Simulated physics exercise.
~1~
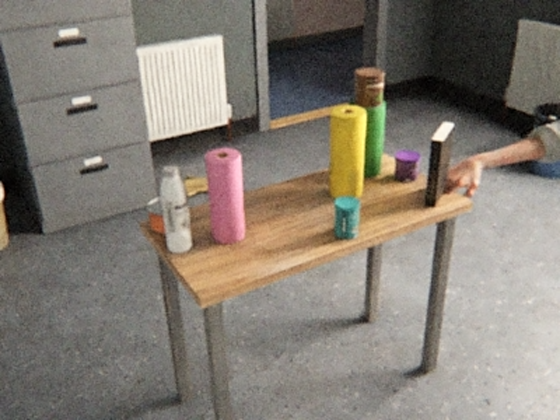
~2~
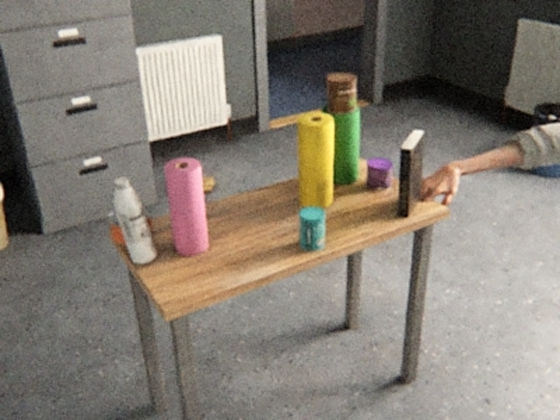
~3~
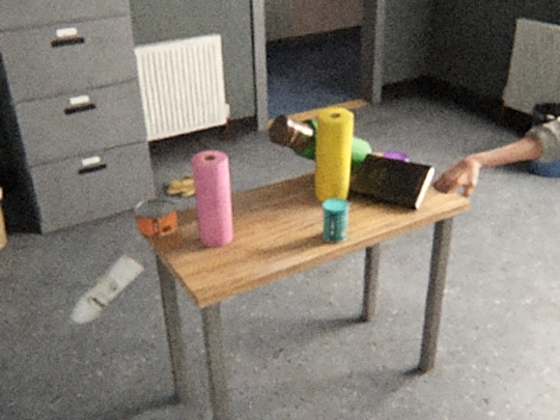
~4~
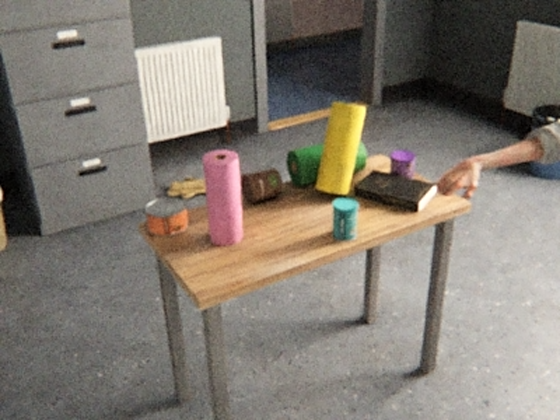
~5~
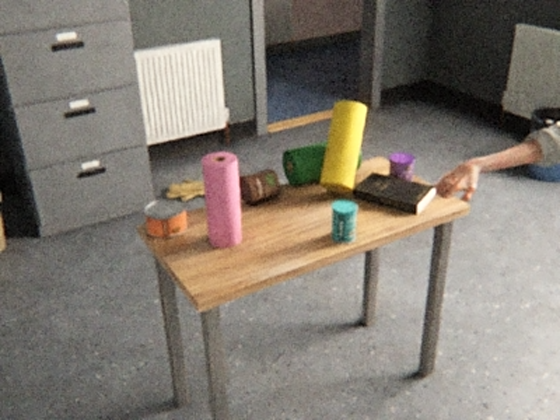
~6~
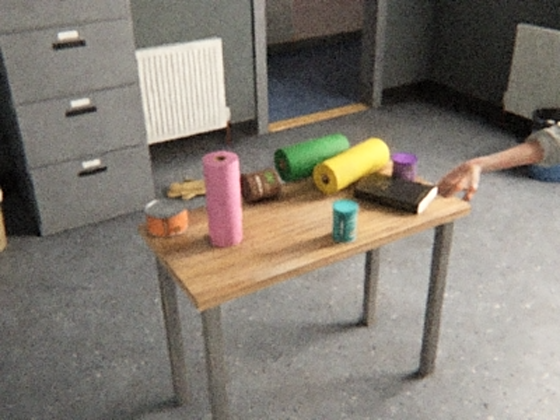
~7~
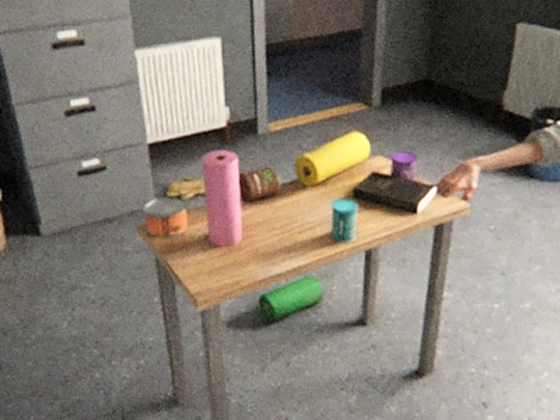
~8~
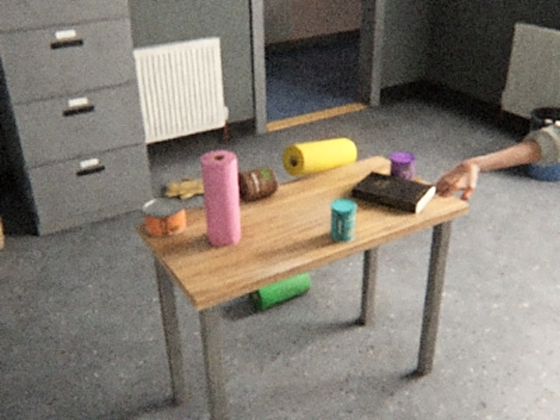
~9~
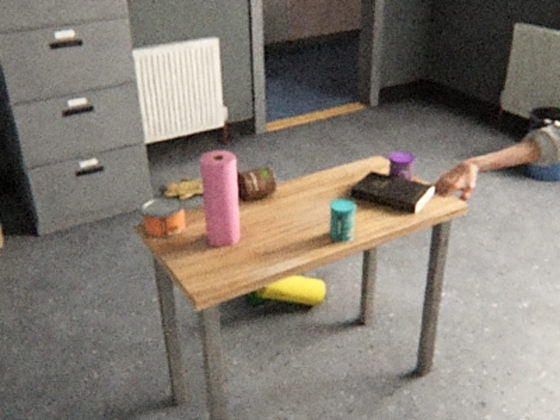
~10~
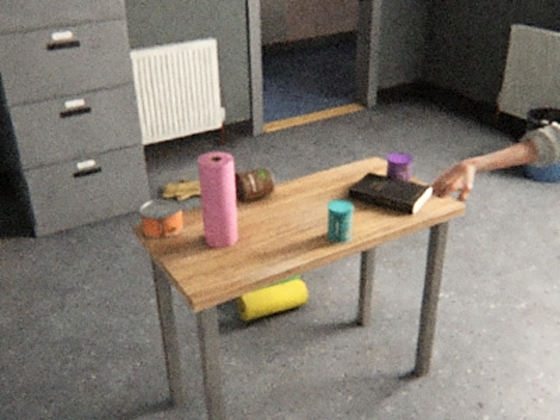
A wooden side table, seen from slightly above in a room with grey drawers and a white radiator, slides left as a hand grips its right edge, then jerks back right. It carries pink, yellow and green rolls, a white bottle, a black book, a brown tin, an orange tub, and turquoise and purple tins. The bottle tumbles off the left end, while the book, brown tin and green roll topple. The yellow roll leans, then falls flat. The green roll drops to the floor and the yellow follows, leaving the pink roll standing among the remaining things.
